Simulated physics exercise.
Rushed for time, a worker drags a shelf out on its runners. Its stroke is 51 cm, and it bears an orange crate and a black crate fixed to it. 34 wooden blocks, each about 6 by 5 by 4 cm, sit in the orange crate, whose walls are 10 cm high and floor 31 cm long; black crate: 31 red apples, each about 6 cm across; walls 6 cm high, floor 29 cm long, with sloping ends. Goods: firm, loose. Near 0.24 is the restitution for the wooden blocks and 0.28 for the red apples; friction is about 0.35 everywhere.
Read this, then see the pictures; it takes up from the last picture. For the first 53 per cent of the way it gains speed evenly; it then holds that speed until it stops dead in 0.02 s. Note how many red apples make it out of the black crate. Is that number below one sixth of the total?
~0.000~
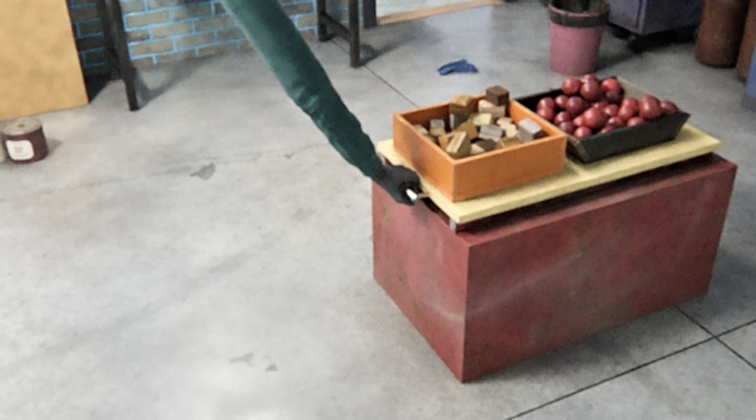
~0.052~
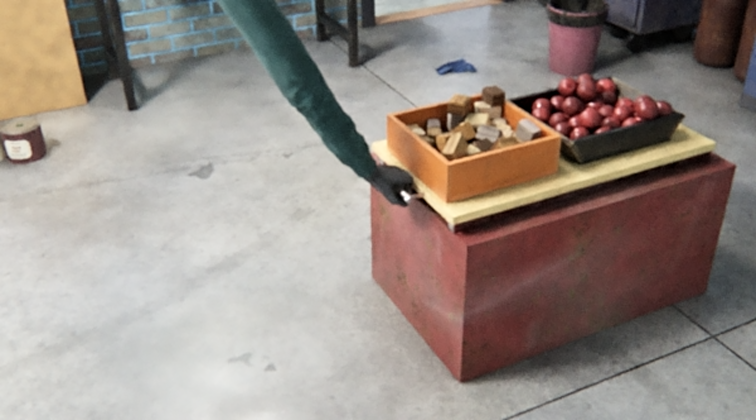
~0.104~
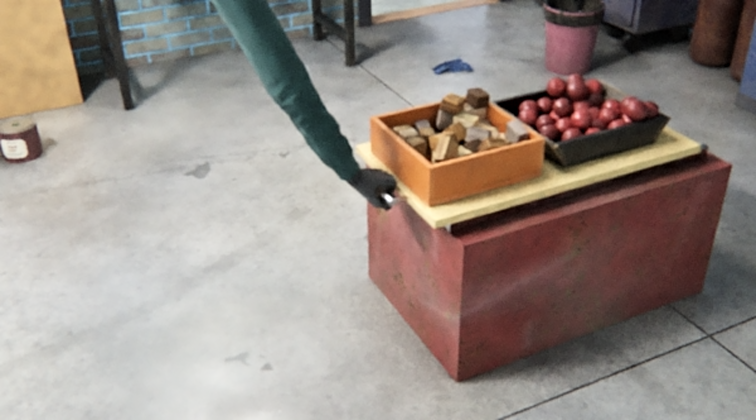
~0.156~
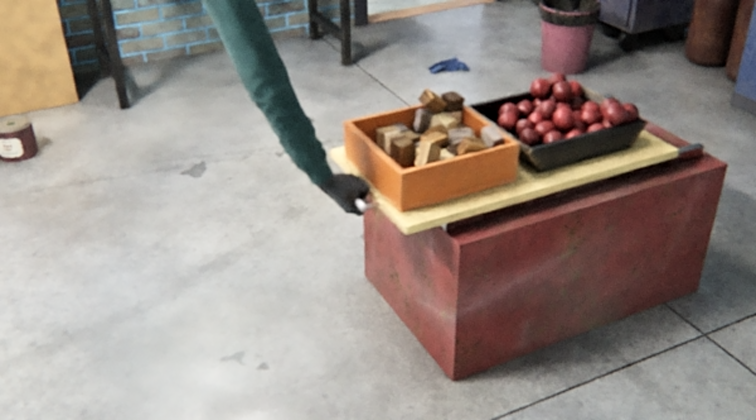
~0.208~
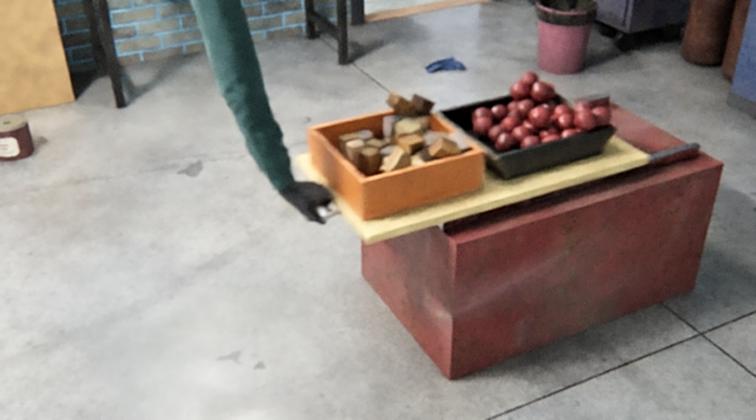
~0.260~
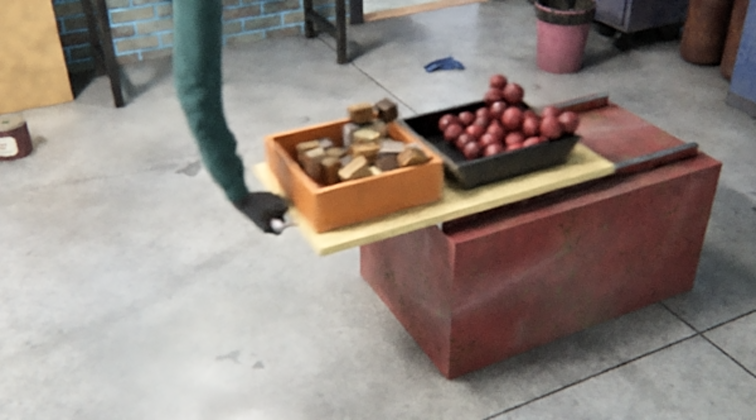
No, it is above a sixth.
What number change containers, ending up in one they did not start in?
Around 3, roughly.
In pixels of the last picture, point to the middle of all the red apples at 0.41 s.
Their middle is around (417, 149).
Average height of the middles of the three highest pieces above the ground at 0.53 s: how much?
I'd put it close to 74 cm.
After 0.33 s, end of travel.
After 0.41 s, the orange crate has all 34 and the black crate is down by 1 of 31.
After 0.53 s, the orange crate is down by 2 of 34 and the black crate is down by 7 of 31.
After 0.75 s, the orange crate is down by 2 of 34 and the black crate is down by 10 of 31.
Outcome (at 1.18 s), the orange crate is down by 2 of 34 and the black crate is down by 10 of 31. Asked share, 10 of 31, 32 per cent.
